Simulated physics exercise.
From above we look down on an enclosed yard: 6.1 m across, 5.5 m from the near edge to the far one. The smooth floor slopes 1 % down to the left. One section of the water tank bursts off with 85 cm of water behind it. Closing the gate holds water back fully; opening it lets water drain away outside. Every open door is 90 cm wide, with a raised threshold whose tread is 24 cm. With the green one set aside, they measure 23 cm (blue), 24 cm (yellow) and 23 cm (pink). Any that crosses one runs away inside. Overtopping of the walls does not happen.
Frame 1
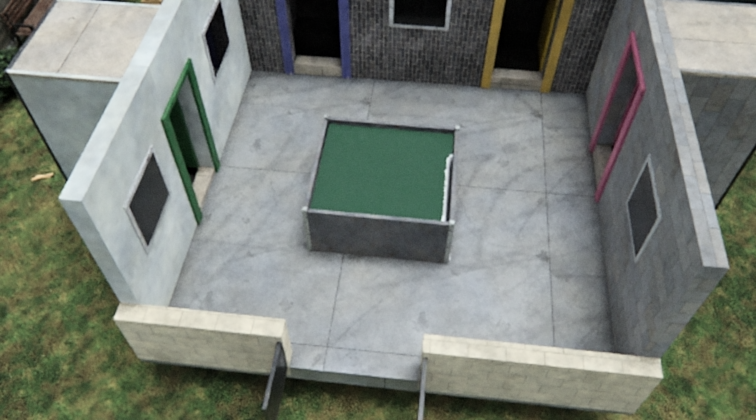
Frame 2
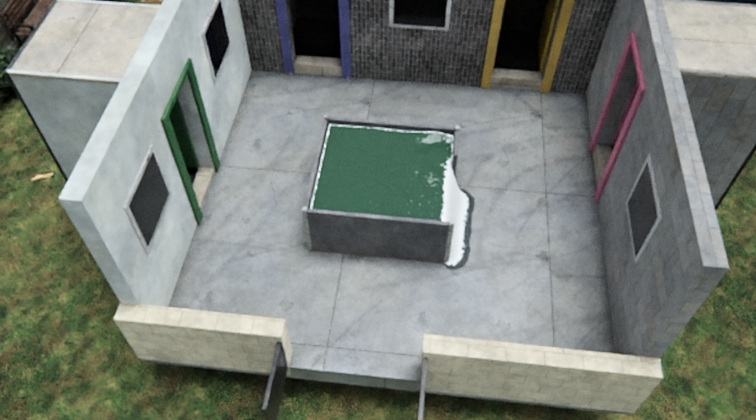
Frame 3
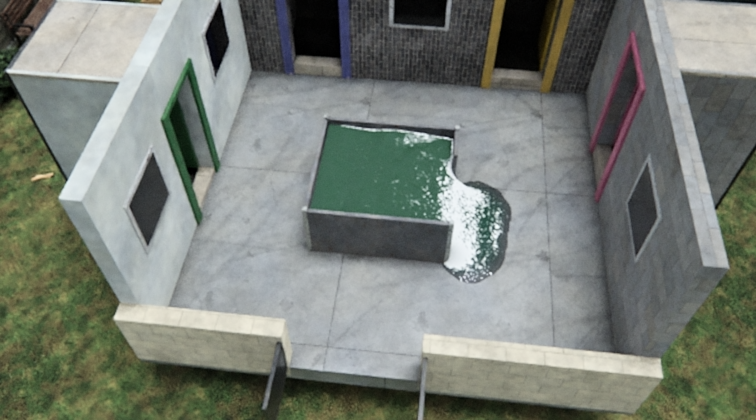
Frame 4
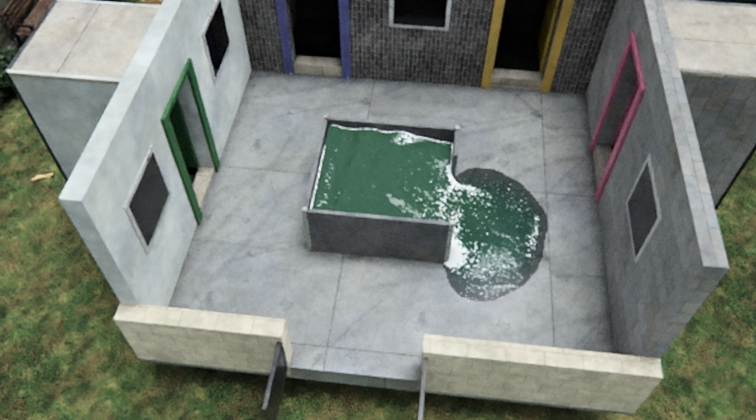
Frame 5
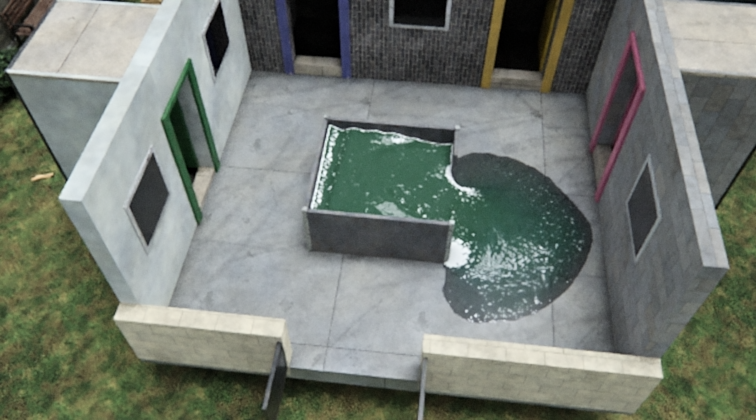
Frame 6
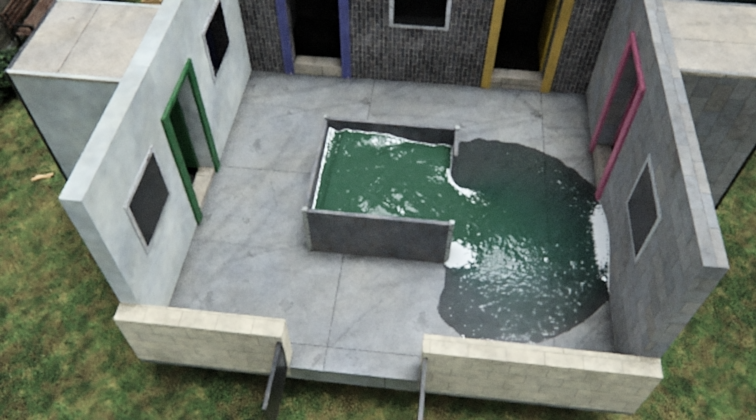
The video shows a walled yard with colored door surrounds and a square tank of green water; water bursts from the tank's right side, foaming white, and spreads across the gray floor to the right-hand wall near the pink doorway.
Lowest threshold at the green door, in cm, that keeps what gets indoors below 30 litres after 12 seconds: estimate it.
My estimate is 9.5 cm.
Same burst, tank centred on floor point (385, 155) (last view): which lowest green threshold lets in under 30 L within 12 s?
Near 11.0 cm.
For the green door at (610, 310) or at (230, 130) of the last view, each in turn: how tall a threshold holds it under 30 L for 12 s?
Minimums: Roughly 28 cm and 12.5 cm.
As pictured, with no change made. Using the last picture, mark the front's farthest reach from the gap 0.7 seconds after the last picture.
In the last picture, around (580, 111).
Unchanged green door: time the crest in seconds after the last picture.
It peaks at about 10.5 s.
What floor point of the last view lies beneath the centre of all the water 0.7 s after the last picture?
Around (455, 225).
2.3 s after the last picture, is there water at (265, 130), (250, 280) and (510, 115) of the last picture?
One by one: Clear, clear, drenched.
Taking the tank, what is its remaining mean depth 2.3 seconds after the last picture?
Roughly 26 cm.
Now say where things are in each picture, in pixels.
In the first picture, still water, 85 cm deep, in the water tank at (385, 171); the green door at (194, 150) is dry.
In the second picture, the gap is at (448, 215), the front 0.3 m out at (468, 209); the back of the water tank holds 85 cm.
In the third picture, water pours out at (448, 216) and has run 0.9 m, to (504, 227); about 14 cm deep outside, 85 cm at the back.
In the fourth picture, the gap is at (448, 217), the front 1.4 m out at (540, 237); the back of the water tank holds 80 cm.
In the fifth picture, water pours out at (448, 217) and has run 2.1 m, to (585, 244); about 7 cm deep outside, 72 cm at the back.
In the sixth picture, water pours out at (448, 218) and has run 2.3 m, to (607, 291); about 6 cm deep outside, 74 cm at the back; the green door at (194, 150), 3.8 m from the gap, is still 3.9 m from the nearest water.
Then, 0.7 s after the last picture water covers 30 % of the floor, deepest (51 cm) near (608, 382); it has not reached the green door.
Then, 2.3 s after the last picture water covers 50 % of the floor, deepest (32 cm) near (594, 381); it has not reached the green door.
Then, 11.3 s after the last picture water covers 95 % of the floor, deepest (15 cm) near (312, 193); 14 cm at the green door, 9 litres in over its 12 cm threshold.
At the green door as built, the water peaked near 14 cm, 10.7 s after the last picture.
With a threshold of 7.5 cm, 55 litres would have come in within the 12 s; with 10.5 cm, 20 litres. So under 30 litres takes about 9.5 cm.
